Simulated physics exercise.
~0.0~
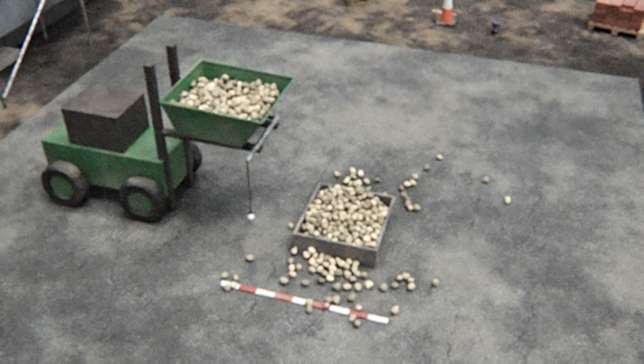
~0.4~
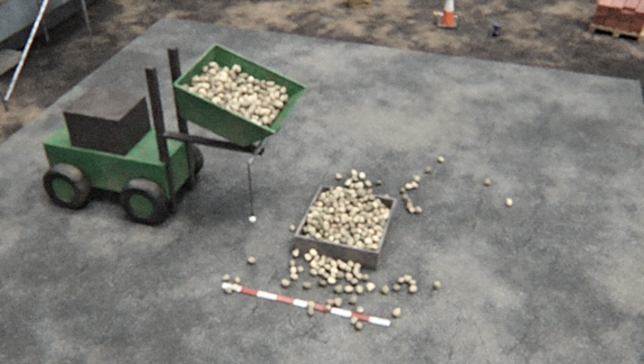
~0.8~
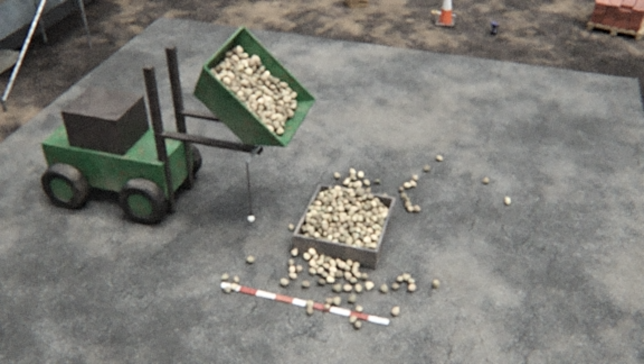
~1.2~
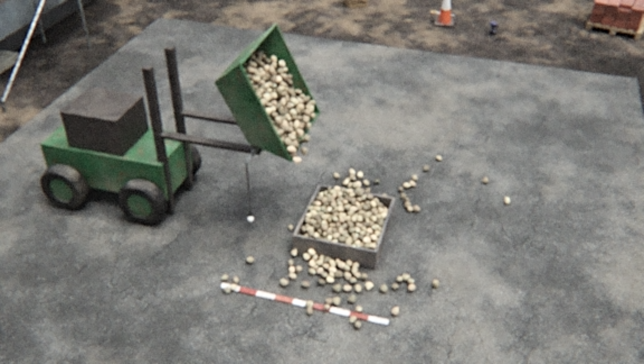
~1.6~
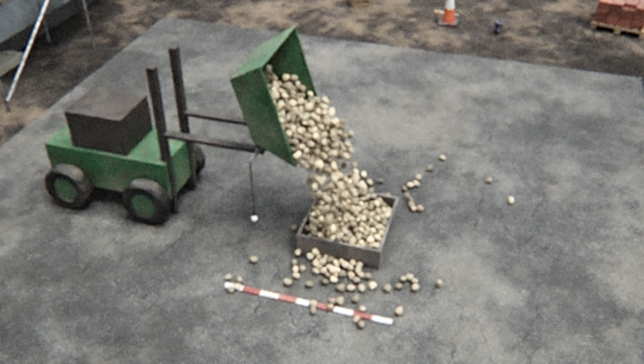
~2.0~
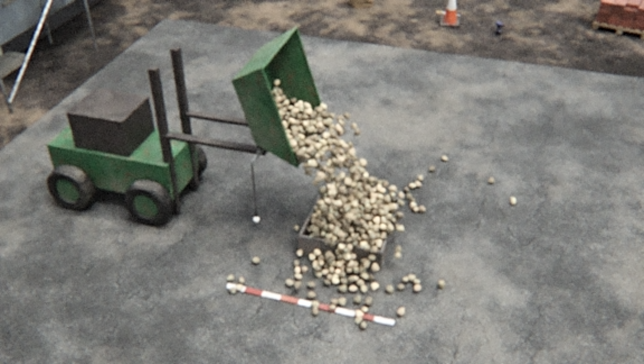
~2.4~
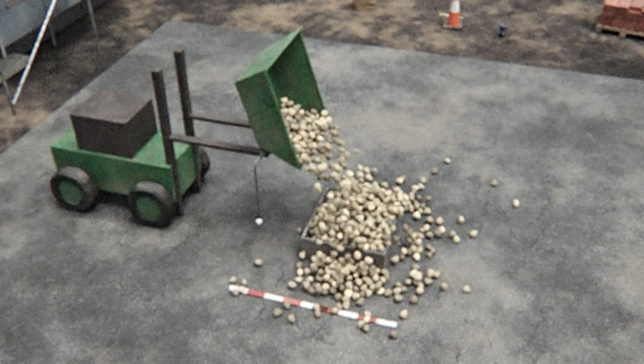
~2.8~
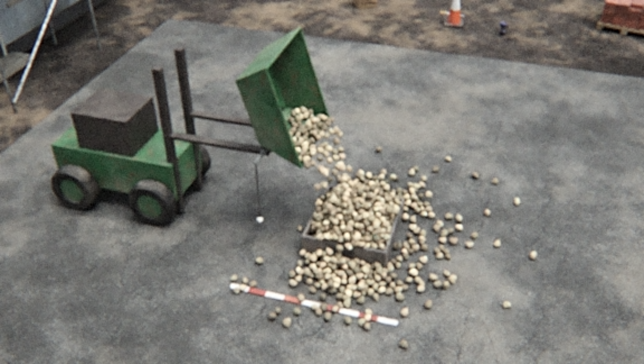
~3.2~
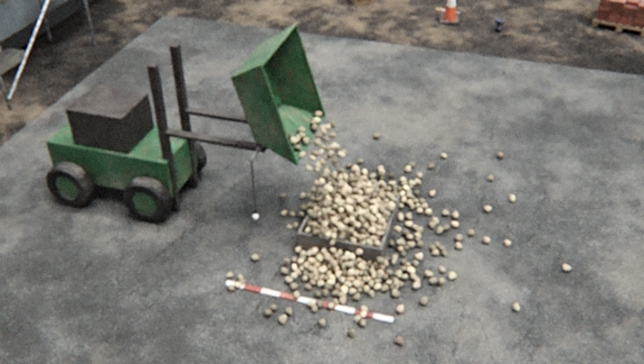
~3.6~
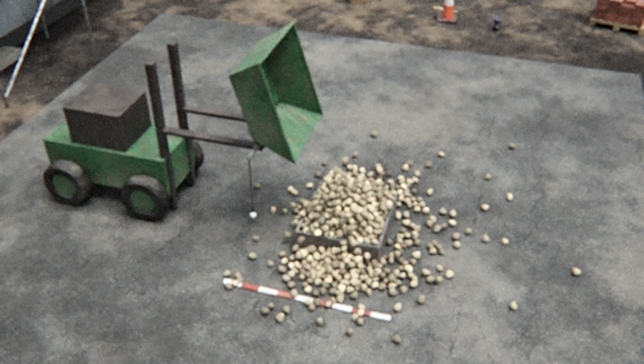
Green fork truck tipping a skip of pale cobbles into an already full bin, many spilling around it, leaving the skip empty.
